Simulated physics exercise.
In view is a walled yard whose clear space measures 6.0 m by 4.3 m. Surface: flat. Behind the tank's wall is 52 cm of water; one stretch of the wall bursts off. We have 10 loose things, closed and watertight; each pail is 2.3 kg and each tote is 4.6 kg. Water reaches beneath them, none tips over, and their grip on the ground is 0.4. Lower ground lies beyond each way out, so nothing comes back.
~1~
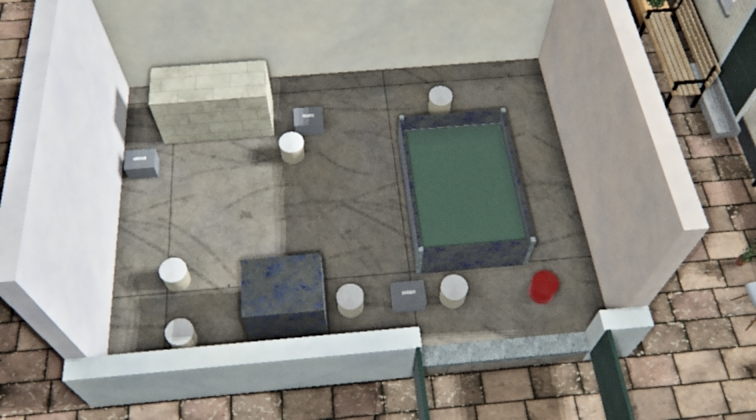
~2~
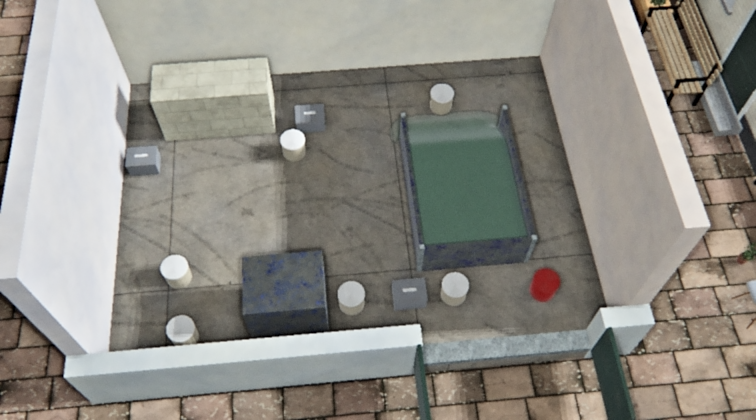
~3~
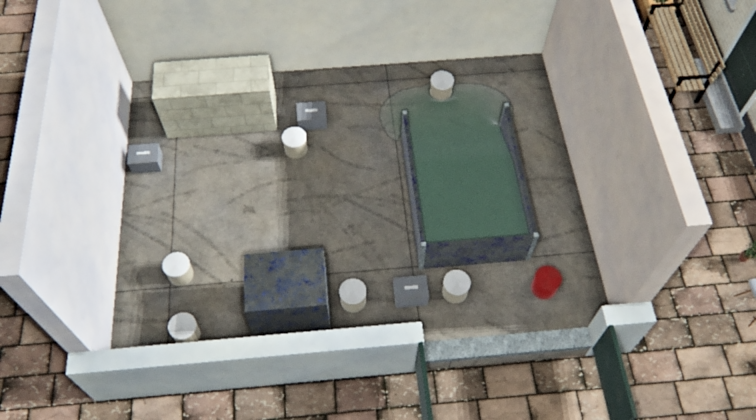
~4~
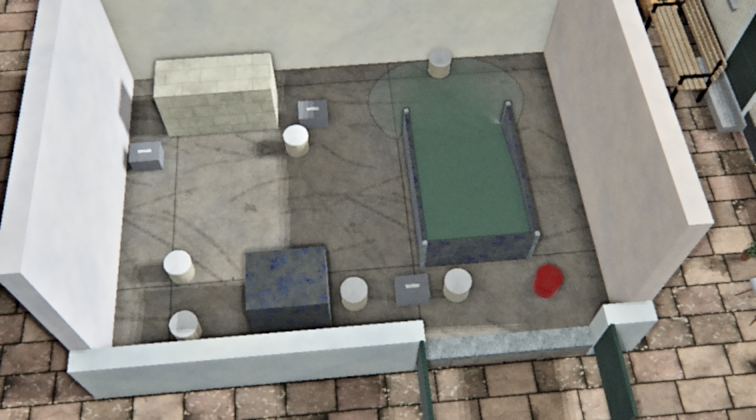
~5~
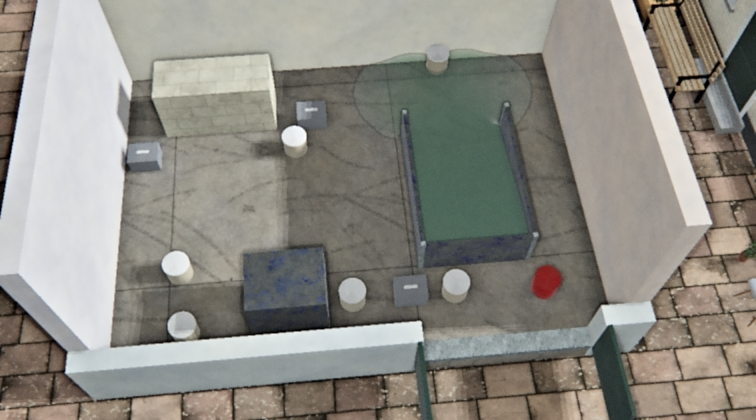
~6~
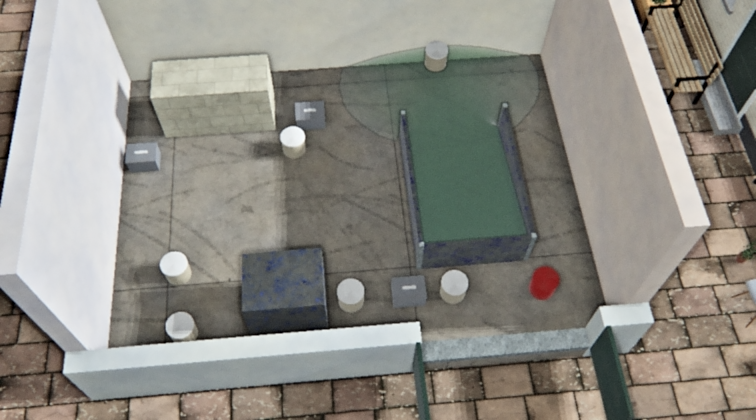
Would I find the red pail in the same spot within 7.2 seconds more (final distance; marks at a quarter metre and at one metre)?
Prediction - the red pail is displaced a great deal.
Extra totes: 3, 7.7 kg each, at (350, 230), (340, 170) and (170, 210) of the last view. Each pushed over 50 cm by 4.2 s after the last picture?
First within, then within, then beyond.
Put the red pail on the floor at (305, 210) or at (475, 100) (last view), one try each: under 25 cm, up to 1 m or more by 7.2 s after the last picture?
Try one, it is swept a long way; try two, it is swept a long way.
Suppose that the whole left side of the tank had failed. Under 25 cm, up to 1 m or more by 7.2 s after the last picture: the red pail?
The answer: The red pail slips a moderate way.
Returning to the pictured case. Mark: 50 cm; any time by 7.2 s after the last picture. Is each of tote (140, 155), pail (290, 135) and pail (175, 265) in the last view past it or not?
Beyond, beyond, beyond.
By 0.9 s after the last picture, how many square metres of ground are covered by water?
Some 7.5 m2 of it.
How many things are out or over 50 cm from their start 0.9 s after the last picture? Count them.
The count is 0.
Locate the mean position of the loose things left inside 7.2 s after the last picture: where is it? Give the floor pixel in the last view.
Mean position: Approximately (305, 269).
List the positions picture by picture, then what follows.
In the first frame, the red pail at (546, 283), on the bottom; 2.5 m2 under water; 0 of 10 have shifted.
In the second frame, the red pail at (547, 280) rests on the ground; 3.1 m2 under water; 0 of 10 have shifted.
In the third frame, the red pail at (548, 278) rests on the ground; water covers 3.9 m2; 1 of 10 have shifted.
In the fourth frame, the red pail at (550, 277) rests on the ground; 4.9 m2 under water; 1 of 10 have shifted.
In the fifth frame, the red pail at (548, 278), on the bottom; 5.6 m2 under water; 1 of 10 have shifted.
In the sixth frame, the red pail at (546, 279) rests on the ground; 6.0 m2 under water; 1 of 10 have shifted.
Then, 0.9 s after the last picture the red pail is near (546, 279), 0.0 m from its start, aground; 0 of 10 are out; 1 afloat.
Then, 2.8 s after the last picture the red pail has gone out; 1 of 10 are out; 0 afloat.
Then, 4.8 s after the last picture the red pail has gone out; 1 of 10 are out; 4 afloat.
Then, 7.2 s after the last picture the red pail has gone out; 1 of 10 are out; 5 afloat.
